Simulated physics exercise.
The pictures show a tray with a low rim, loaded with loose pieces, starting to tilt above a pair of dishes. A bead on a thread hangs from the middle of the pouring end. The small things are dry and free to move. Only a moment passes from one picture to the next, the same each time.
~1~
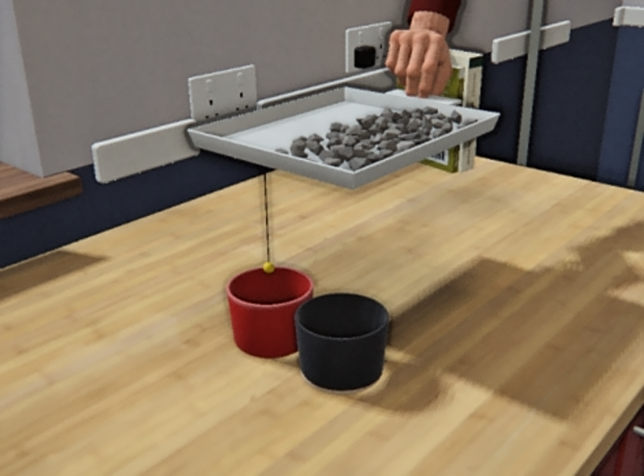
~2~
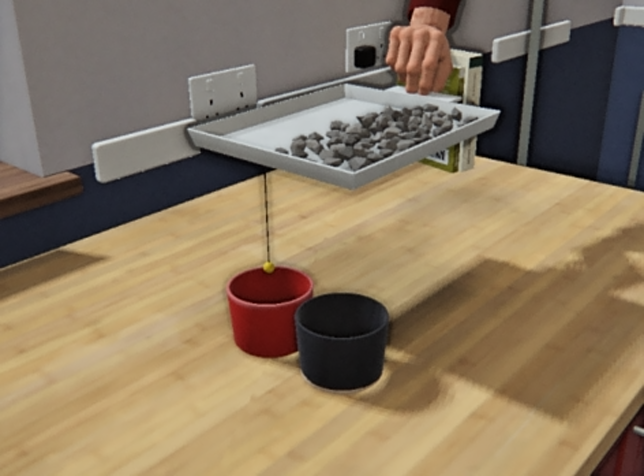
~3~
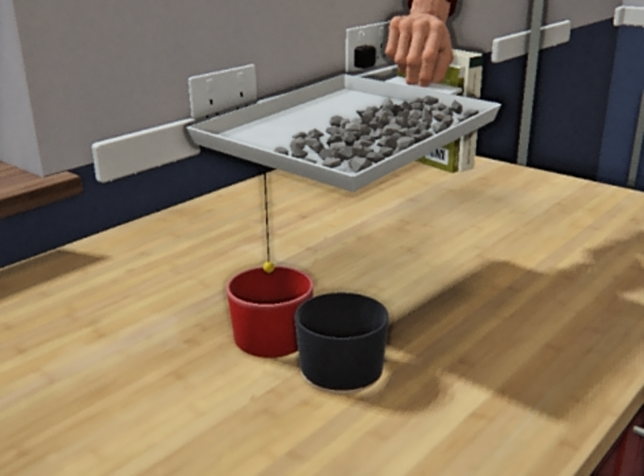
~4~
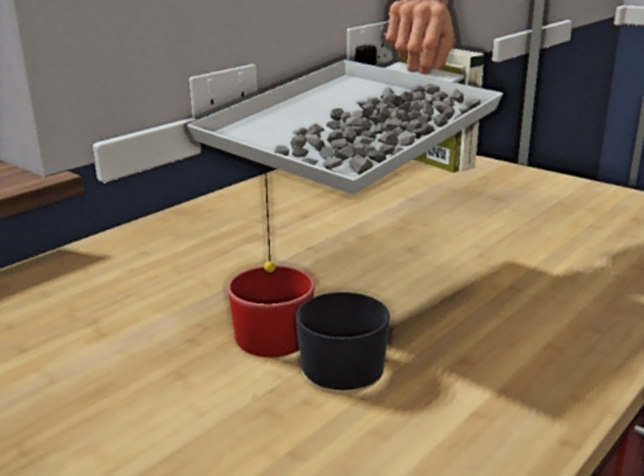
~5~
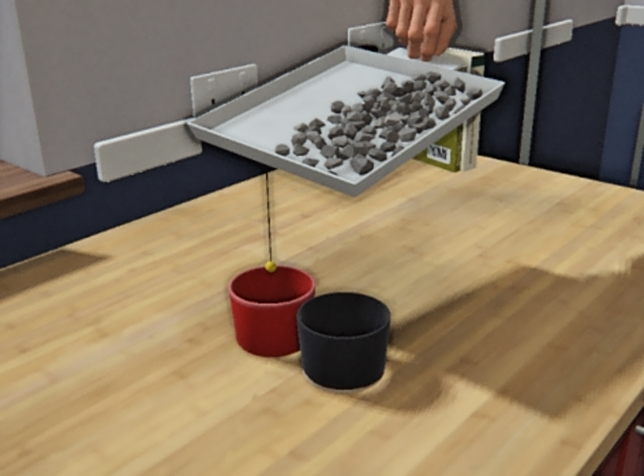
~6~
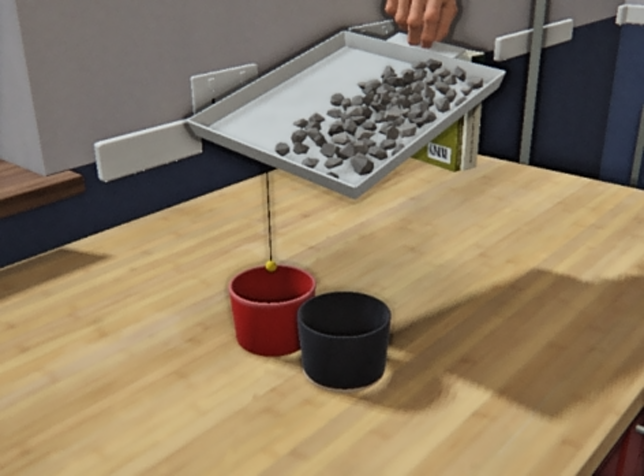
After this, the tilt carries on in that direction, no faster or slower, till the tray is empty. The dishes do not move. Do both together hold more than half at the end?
Caught overall: The larger part.
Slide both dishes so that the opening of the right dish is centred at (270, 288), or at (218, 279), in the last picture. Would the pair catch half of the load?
In turn: Not half; less than half.
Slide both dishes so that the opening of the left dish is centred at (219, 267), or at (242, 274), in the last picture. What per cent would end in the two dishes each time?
The first gives 10 %, the second 40 %.
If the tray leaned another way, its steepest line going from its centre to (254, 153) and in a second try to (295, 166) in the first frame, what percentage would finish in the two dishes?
About 0 and 30 per cent.
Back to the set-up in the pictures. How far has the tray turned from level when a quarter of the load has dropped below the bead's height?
Near 75 degrees.
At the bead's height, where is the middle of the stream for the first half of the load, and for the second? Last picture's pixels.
At about (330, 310), then at (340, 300).
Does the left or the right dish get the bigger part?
It is the right dish.
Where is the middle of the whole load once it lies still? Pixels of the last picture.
Close to (338, 365).
Just after the last frame, tray tipped steeply; almost all on the tray; about a tenth in the air.
A moment on, tray tipped right over; roughly a quarter on the tray; roughly half in the right dish; just a few in the left dish; roughly a quarter outside both; about a tenth in the air.
Further on, tray tipped past a quarter turn; roughly two thirds in the right dish; just a few in the left dish; roughly a third outside both.
When it is over, tray tipped past a quarter turn; roughly two thirds in the right dish; just a few in the left dish; roughly a third outside both.
